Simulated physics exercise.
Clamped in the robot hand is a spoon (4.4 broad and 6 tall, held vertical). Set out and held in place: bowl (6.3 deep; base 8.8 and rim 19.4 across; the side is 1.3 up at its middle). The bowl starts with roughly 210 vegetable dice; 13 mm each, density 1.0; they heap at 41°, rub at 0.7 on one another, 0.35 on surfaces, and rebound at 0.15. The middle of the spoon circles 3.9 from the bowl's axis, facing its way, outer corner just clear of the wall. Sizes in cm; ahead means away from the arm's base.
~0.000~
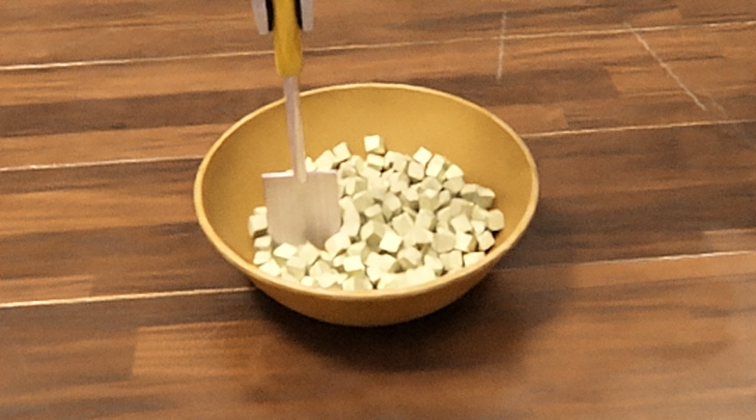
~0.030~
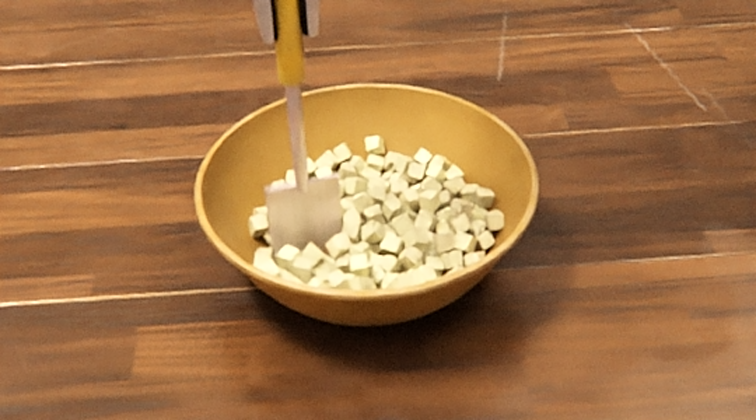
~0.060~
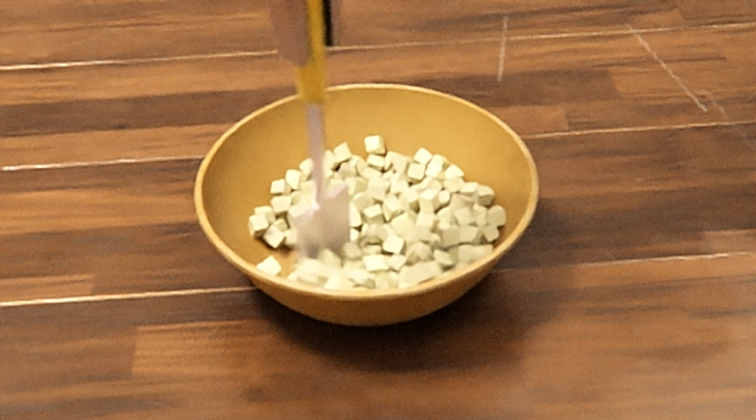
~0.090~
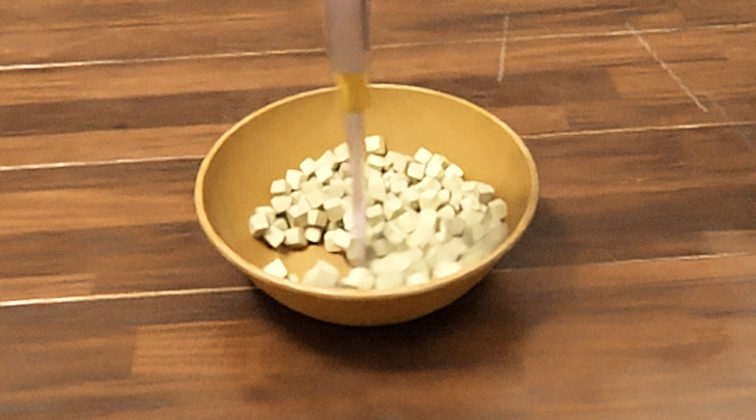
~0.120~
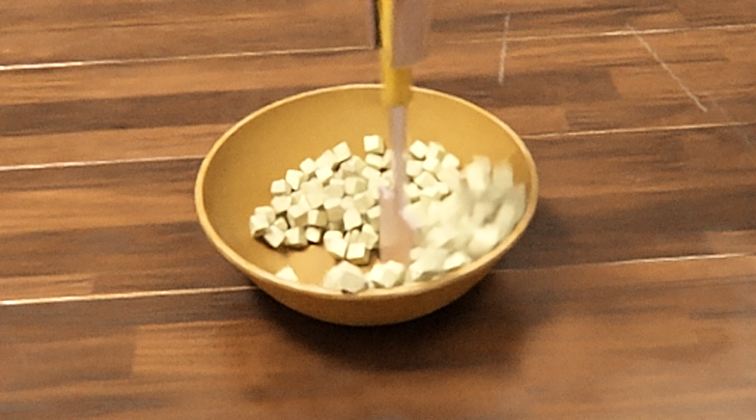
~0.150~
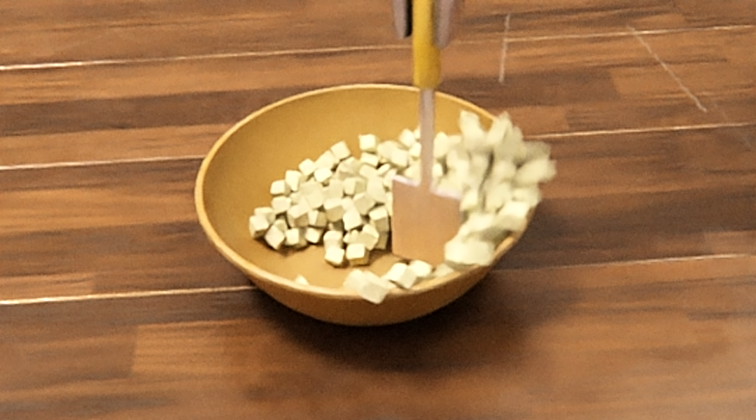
On a wooden plank surface, a robot-held flat spoon sweeping through pale diced vegetables, pushing them up a tan bowl's right side.
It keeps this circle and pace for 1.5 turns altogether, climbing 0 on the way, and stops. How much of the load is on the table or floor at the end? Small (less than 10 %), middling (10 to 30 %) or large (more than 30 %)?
Answer: Large; more than 30 % of the vegetable dice finish on the table or floor.
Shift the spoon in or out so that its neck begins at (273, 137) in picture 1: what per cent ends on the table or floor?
About 65 per cent.
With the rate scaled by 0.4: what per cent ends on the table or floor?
Some 15 per cent.
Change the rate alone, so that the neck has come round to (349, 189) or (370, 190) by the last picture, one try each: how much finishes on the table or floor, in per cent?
Some 15 and 20 per cent.
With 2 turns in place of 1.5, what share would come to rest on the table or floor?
It would be near 45 per cent.
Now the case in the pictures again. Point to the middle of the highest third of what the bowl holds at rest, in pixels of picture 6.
At about (449, 183).
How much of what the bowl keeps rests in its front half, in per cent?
Some 40 per cent.
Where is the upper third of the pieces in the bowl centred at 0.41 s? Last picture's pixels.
Near (335, 273).
After 0.28 s, 297° round, highest piece 11 above the table; 161 in the bowl, 7 on the table or floor, 38 in flight or on the tool.
After 0.41 s, 83° round, highest piece 9 above the table; 129 in the bowl, 51 on the table or floor, 26 in flight or on the tool.
After 0.67 s, 180° round, highest piece 6 above the table; 121 in the bowl, 84 on the table or floor, 1 in flight or on the tool.
After 1.37 s, 180° round, highest piece 6 above the table; 121 in the bowl, 85 on the table or floor.
At rest, 121 in the bowl, 85 on the table or floor. That is 41 % on the table or floor.
